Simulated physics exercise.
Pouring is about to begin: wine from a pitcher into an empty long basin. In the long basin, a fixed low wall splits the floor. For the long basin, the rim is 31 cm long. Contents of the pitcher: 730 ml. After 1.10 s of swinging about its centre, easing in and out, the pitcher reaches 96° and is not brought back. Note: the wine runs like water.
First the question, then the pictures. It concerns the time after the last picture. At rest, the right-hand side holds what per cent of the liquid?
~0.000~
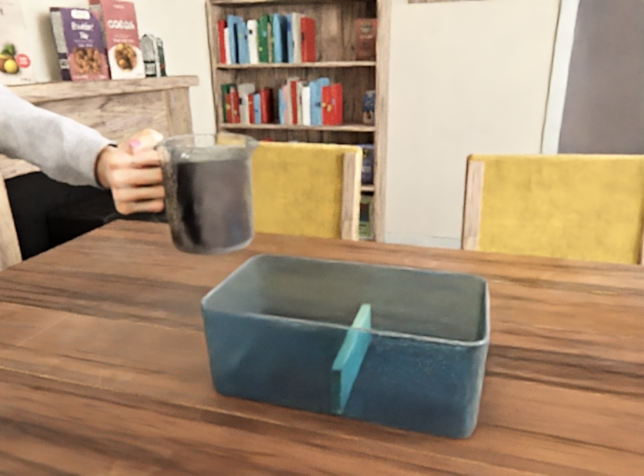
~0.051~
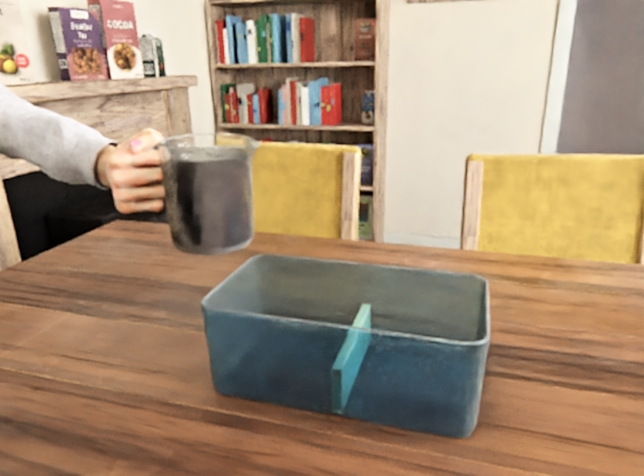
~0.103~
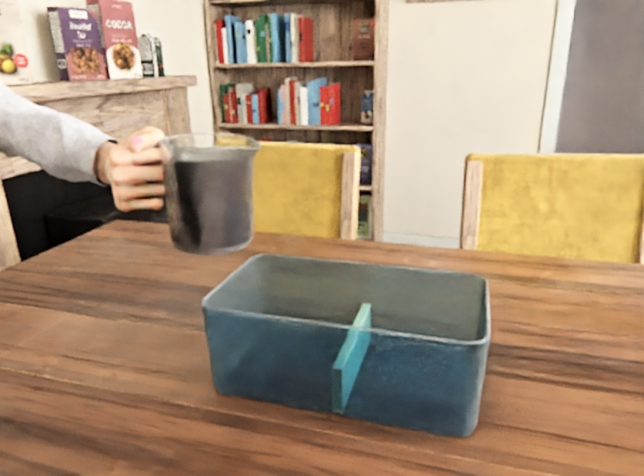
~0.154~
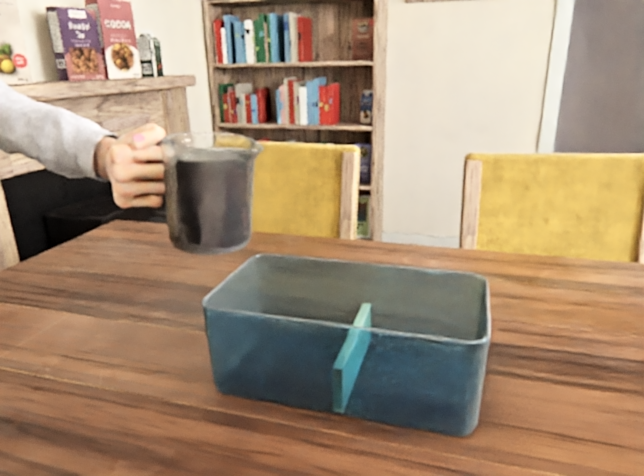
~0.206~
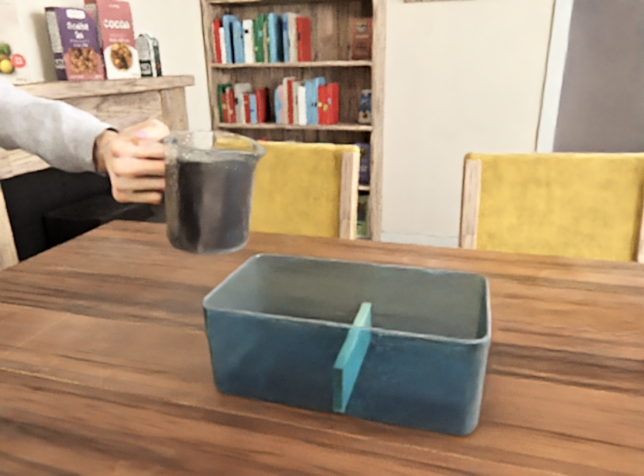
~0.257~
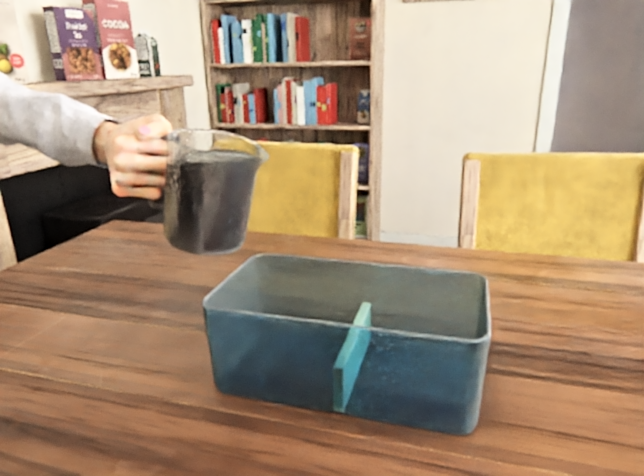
It holds some 2 in every hundred.
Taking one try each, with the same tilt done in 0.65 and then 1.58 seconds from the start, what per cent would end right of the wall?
Respectively about 0 and 0 percent.
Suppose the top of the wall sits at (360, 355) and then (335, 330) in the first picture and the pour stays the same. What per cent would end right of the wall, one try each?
First 10, then 20 per cent.
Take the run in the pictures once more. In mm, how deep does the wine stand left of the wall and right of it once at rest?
The left ends up at roughly 30 mm, with the right at roughly 0 mm.
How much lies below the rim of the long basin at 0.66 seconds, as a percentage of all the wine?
Roughly 4 per cent.
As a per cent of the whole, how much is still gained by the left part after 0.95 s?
50 %.
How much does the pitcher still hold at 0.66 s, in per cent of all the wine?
About 84 per cent.
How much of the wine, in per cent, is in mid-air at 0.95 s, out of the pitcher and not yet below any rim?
Close to 16 per cent.
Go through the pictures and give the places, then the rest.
Tilt 0°; pouring edge (257, 144); surface from (172, 154) to (247, 157); the long basin's rim runs from (229, 278) to (487, 308); the wall's top is at (353, 334), in the first picture.
Tilt 1°; pouring edge (258, 144); surface from (173, 155) to (249, 158), in the second picture.
Tilt 2°; pouring edge (260, 146); surface from (174, 154) to (250, 159), in the third picture.
Tilt 5°; pouring edge (262, 148); surface from (175, 154) to (252, 159), in the fourth picture.
Tilt 8°; pouring edge (265, 152); surface from (177, 155) to (255, 160), in the fifth picture.
Tilt 12°; pouring edge (268, 157); surface from (178, 156) to (258, 160), in the sixth picture.
Then, 0.66 s in, the tilt is 63° and 83 per cent is still to pour, 4 is left of the wall and 0 right of it.
Then, 0.95 s in, the tilt is 92° and 38 per cent is still to pour, 46 is left of the wall and 0 right of it.
Then, 1.26 s in, the tilt is 96° and 9 per cent is still to pour, 84 is left of the wall and 1 right of it.
Then, 1.60 s in, the tilt is 96° and 1 per cent is still to pour, 94 is left of the wall and 2 right of it.
Finally, 96 per cent lies left of the wall, 2 right of it and 2 outside.
